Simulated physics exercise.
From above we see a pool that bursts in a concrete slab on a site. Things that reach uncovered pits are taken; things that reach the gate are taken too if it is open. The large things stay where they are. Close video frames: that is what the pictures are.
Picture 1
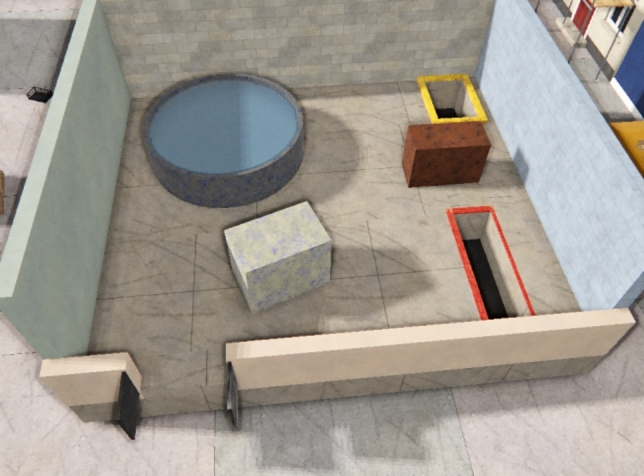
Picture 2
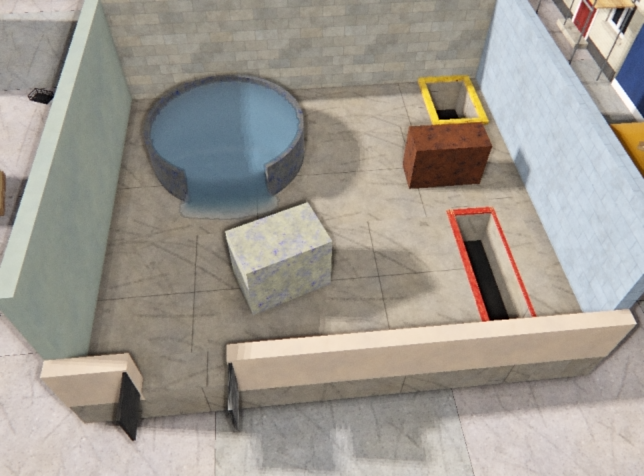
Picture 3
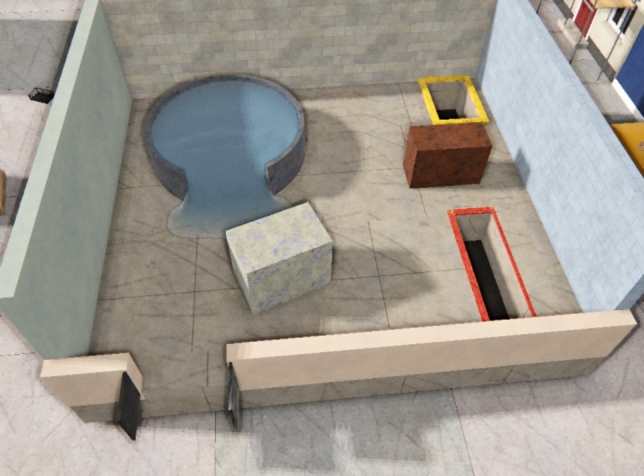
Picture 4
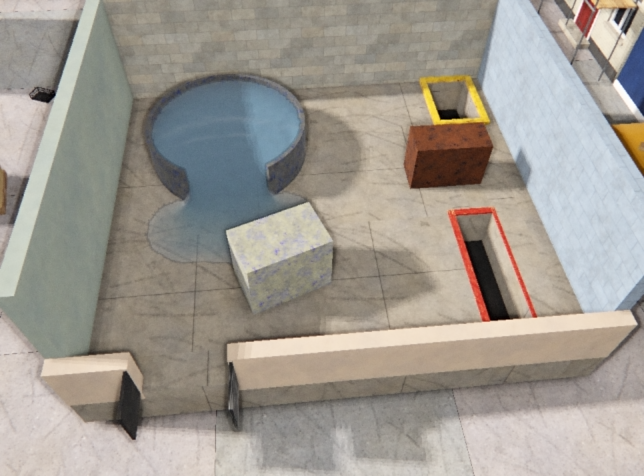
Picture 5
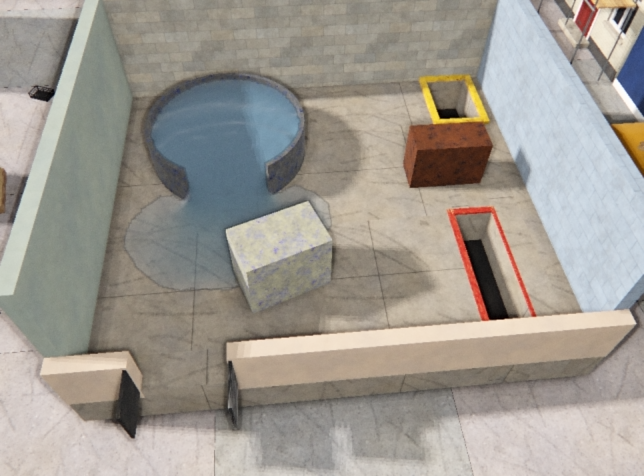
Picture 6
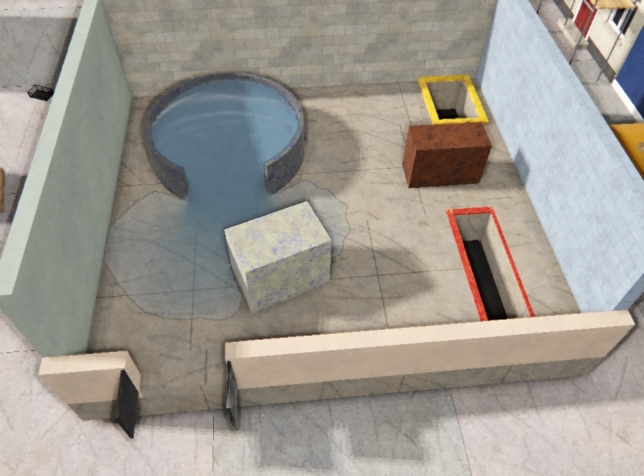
A walled concrete slab, open to the sky, is seen from high above by a camera that stays still. A round, dark-rimmed pool of blue water stands at upper left, with a pale mottled block below it, a red-brown block and yellow-edged pit at upper right, and a long red-edged pit at lower right. The pool's front bursts open, and water pours out, spreading left and forward around the pale block in a thin, widening sheet.
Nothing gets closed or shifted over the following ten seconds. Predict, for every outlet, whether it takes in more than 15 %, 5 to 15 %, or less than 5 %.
My prediction: The gate takes in more than 15 %; the red pit takes in 5 to 15 %; the yellow pit takes in less than 5 %.
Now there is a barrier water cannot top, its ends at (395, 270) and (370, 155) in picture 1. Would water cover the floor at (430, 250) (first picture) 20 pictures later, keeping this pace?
Waterless.
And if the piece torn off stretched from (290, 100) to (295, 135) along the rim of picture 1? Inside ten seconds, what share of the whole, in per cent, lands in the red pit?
About 20 percent ends up in the red pit, by my reckoning.
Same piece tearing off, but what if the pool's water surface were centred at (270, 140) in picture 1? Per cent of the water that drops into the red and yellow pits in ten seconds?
Shares - red: 25 in a hundred, yellow: 0 in a hundred.
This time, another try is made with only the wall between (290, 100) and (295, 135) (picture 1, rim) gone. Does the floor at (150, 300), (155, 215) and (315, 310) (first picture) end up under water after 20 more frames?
Note, points one to three: Unreached / unreached / unreached.
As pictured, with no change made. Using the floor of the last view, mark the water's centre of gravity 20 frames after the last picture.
Close to (228, 205).
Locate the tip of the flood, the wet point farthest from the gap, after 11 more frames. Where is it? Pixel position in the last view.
My guess is roughly (470, 293).
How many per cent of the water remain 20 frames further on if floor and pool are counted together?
That works out to about 86 percent.
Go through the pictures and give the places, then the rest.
In the first frame, the round pool at (224, 124) is whole and still.
In the second frame, water pours out at (228, 198) and has run to (184, 205).
In the third frame, water pours out at (229, 198) and has run to (173, 228).
In the fourth frame, water pours out at (230, 199) and has run to (158, 245).
In the fifth frame, the front is at (164, 280), out from the gap at (229, 198).
In the sixth frame, water pours out at (228, 198) and has run to (149, 307).
A moment on, water covers 25 % of the floor; the gate 1 %, the red pit 0 %, the yellow pit 0 %.
Next, water covers 40 % of the floor; the gate 5 %, the red pit 0 %, the yellow pit 0 %.
Then, water covers 55 % of the floor; the gate 13 %, the red pit 2 %, the yellow pit 0 %.
Later, water covers 85 % of the floor; the gate 24 %, the red pit 4 %, the yellow pit 0 %.
In the end, water covers 95 % of the floor; the gate 33 %, the red pit 10 %, the yellow pit 0 %.
